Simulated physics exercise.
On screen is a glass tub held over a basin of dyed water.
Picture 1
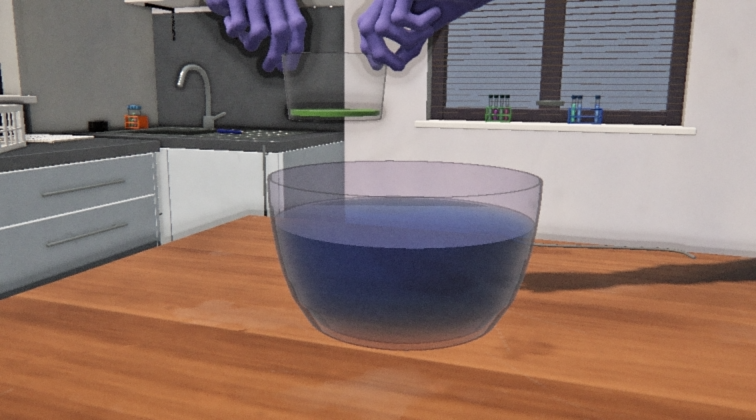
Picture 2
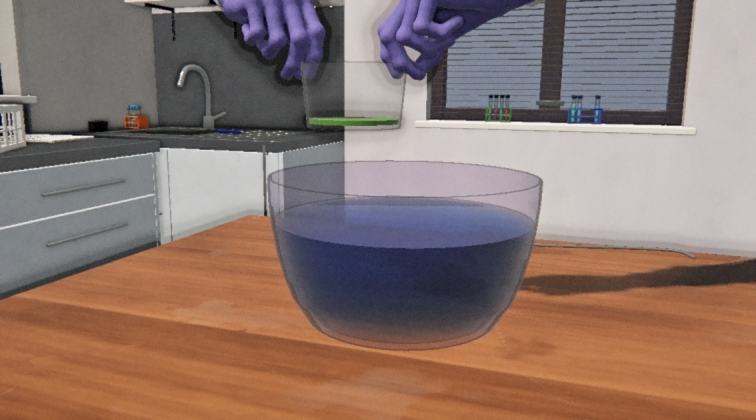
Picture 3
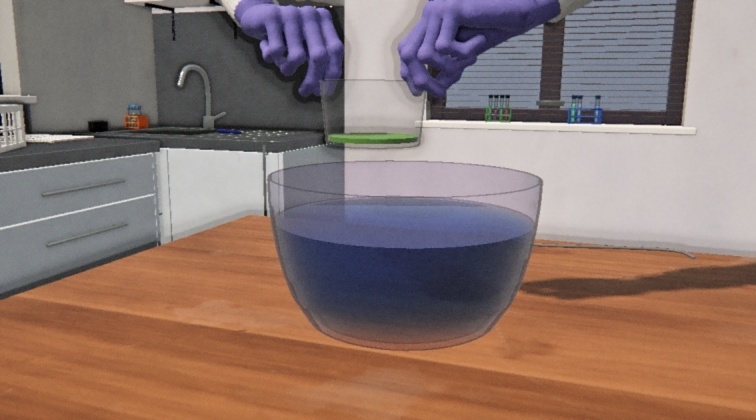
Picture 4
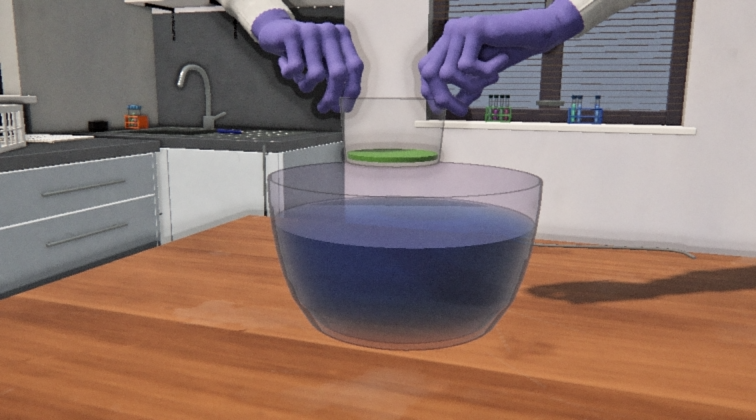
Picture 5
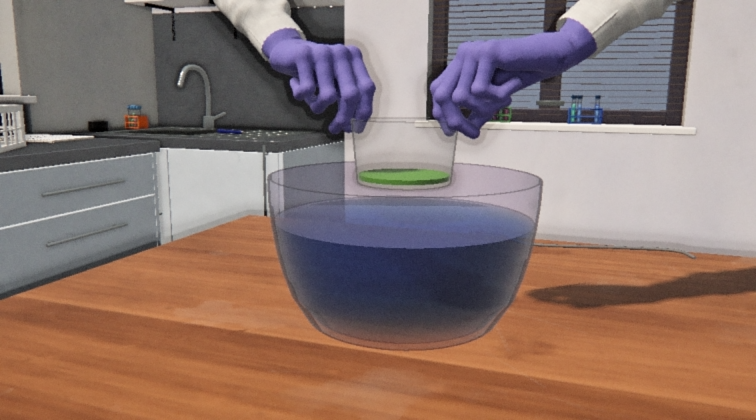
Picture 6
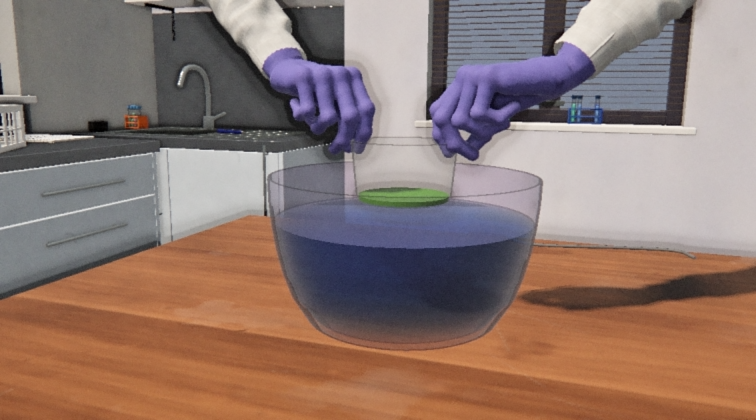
Two purple-gloved hands lower a clear tub with a green bottom toward dark blue water.
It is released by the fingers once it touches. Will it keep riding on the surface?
Yes, it stays up.
A moment on, the tub dips into the dyed water.
Further on, it bobs and steadies.
When it is over, the tub floats with about half of its side showing.
